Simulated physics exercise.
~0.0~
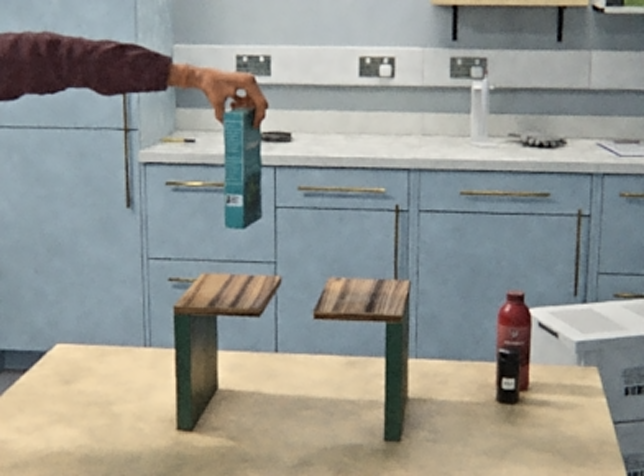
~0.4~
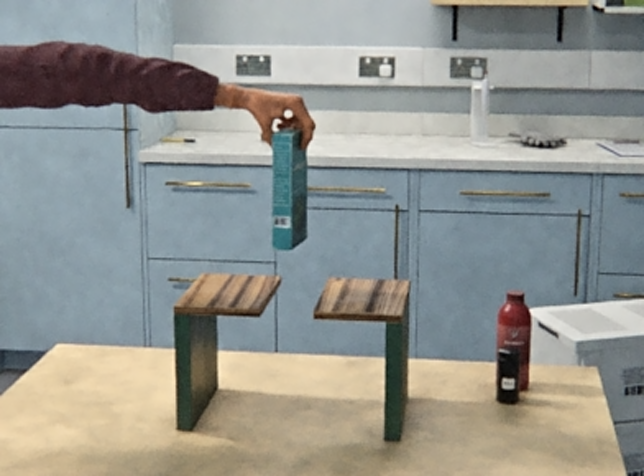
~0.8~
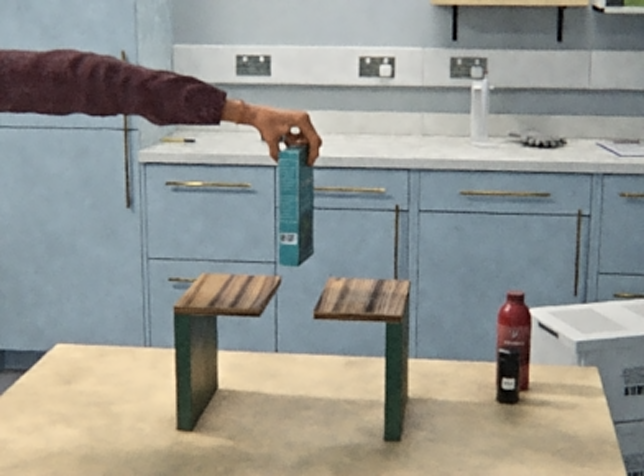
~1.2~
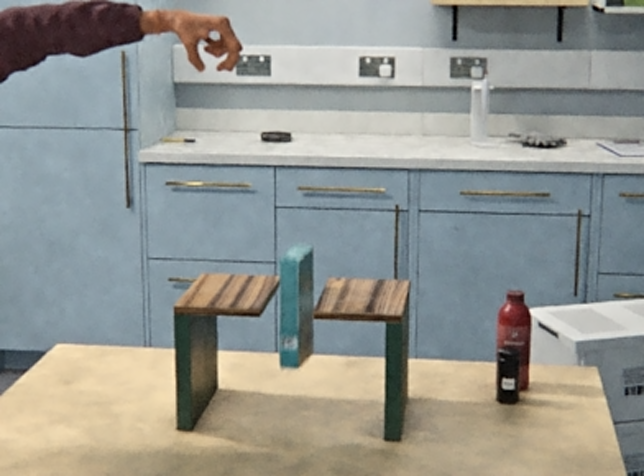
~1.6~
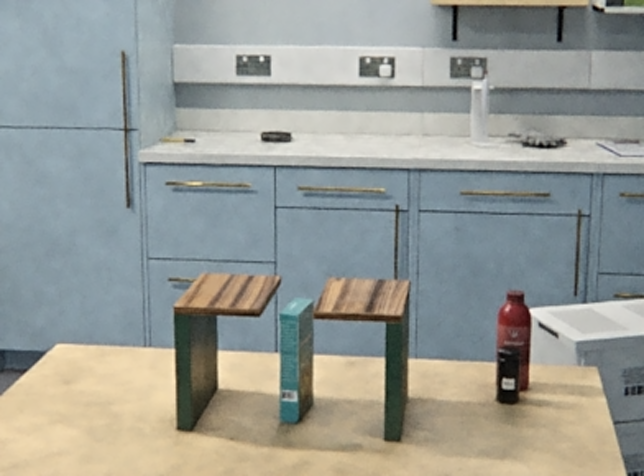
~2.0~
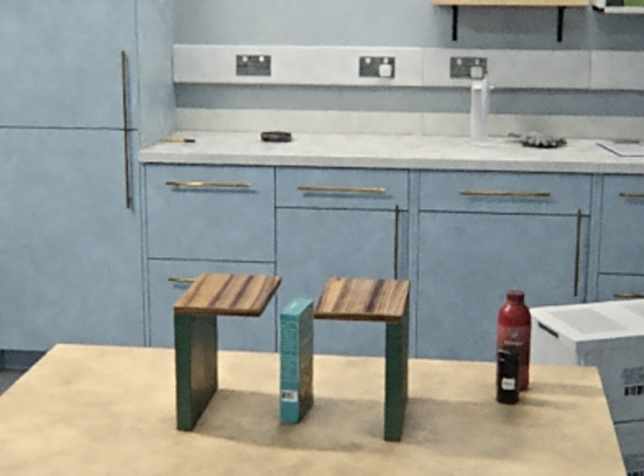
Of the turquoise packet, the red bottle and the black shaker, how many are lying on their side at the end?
None of them are lying on their side. The packet, the bottle and the shaker are all standing upright at the end.
